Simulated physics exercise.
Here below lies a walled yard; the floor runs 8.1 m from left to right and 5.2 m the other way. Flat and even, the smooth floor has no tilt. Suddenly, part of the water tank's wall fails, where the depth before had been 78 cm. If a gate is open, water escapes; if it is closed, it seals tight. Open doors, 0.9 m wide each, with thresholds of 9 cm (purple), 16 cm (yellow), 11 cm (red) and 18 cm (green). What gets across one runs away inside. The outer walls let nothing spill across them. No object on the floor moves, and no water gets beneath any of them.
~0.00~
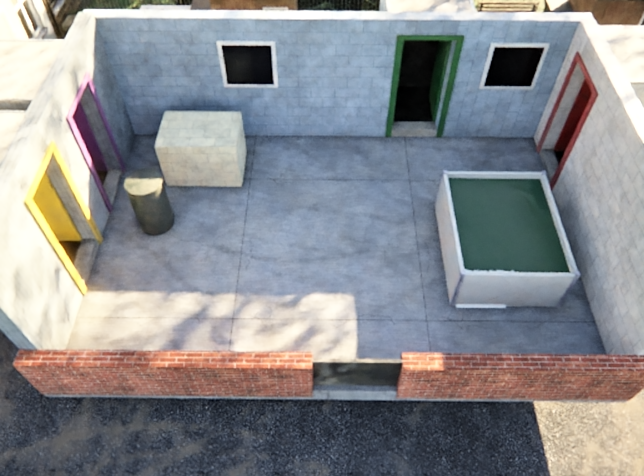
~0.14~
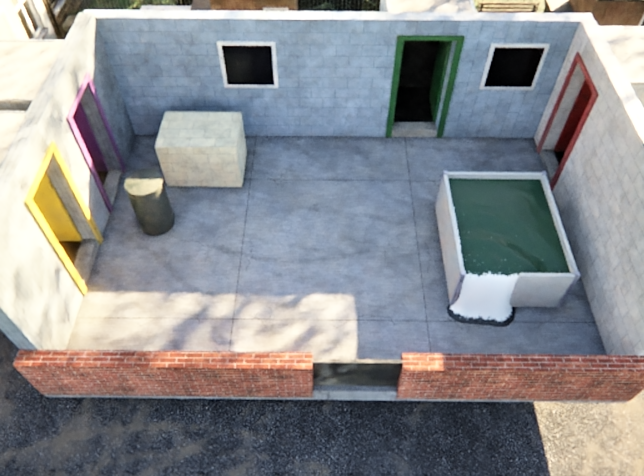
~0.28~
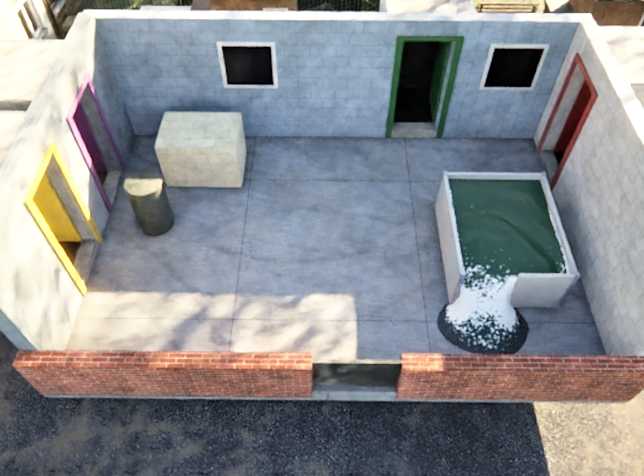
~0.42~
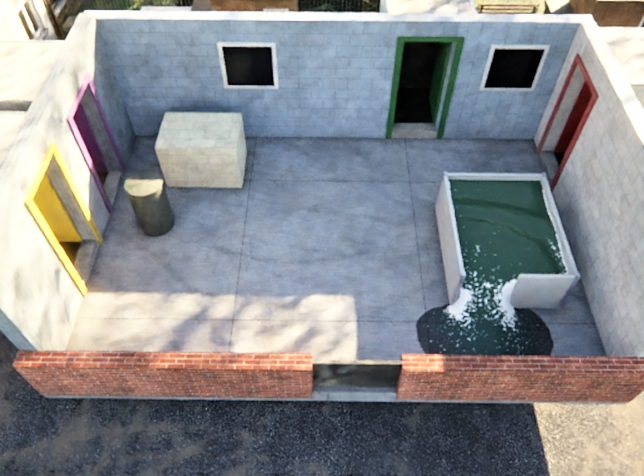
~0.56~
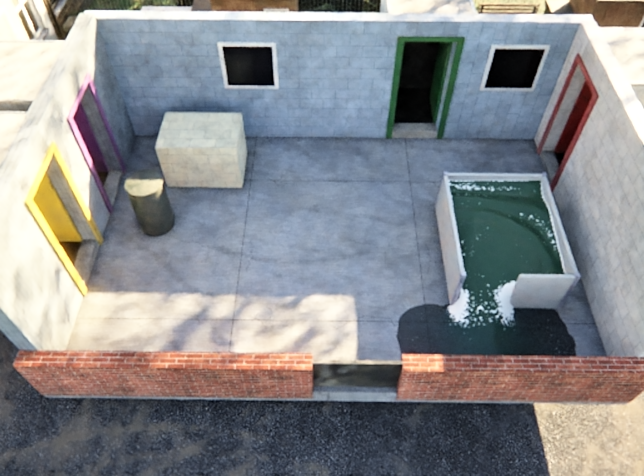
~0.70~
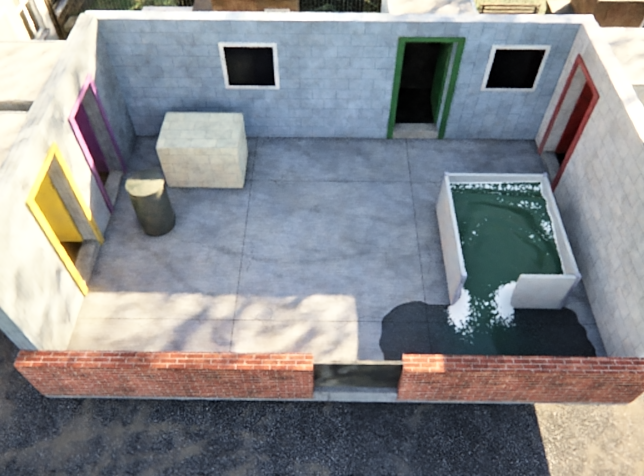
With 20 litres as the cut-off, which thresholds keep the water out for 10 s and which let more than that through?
At the purple door the limit will hold; at the yellow door the limit will hold; at the red door the limit will hold; at the green door the limit will hold.
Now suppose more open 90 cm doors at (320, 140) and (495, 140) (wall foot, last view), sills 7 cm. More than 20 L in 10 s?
Taking them in order, the first is fine and the second too much.
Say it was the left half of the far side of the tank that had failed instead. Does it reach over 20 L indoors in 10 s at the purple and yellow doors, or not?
Then: Purple under, yellow under.
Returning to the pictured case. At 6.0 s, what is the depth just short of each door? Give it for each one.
Door by door in cm, purple shows 5, yellow shows 12, red shows 7, green shows 5.
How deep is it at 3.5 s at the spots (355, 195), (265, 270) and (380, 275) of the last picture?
Approximately 0, 3 and 1 centimetres, going through them in turn.
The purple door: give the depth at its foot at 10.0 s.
The depth there is near 8.5 cm.
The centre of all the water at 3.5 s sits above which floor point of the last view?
(430, 284).
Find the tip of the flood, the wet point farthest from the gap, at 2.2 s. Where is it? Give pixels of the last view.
Somewhere about (110, 373).
After 1.4 s water covers 15 % of the floor and is deepest (50 cm) near (495, 378); purple door not reached, yellow door not reached, red door not reached, green door not reached.
After 2.2 s water covers 30 % of the floor and is deepest (40 cm) near (607, 380); purple door not reached, yellow door not reached, red door not reached, green door not reached.
After 3.5 s water covers 55 % of the floor and is deepest (30 cm) near (495, 378); purple door not reached, yellow door 15 cm at the sill, 0 L in, red door 9 cm at the sill, 0 L in, green door not reached.
After 6.0 s water covers 85 % of the floor and is deepest (19 cm) near (495, 378); purple door 5 cm at the sill, 0 L in, yellow door 12 cm at the sill, 0 L in, red door 7 cm at the sill, 0 L in, green door 5 cm at the sill, 0 L in.
After 10.0 s water covers 95 % of the floor and is deepest (12 cm) near (482, 378); purple door 8 cm at the sill, 0 L in, yellow door 7 cm at the sill, 0 L in, red door 6 cm at the sill, 0 L in, green door 4 cm at the sill, 0 L in.
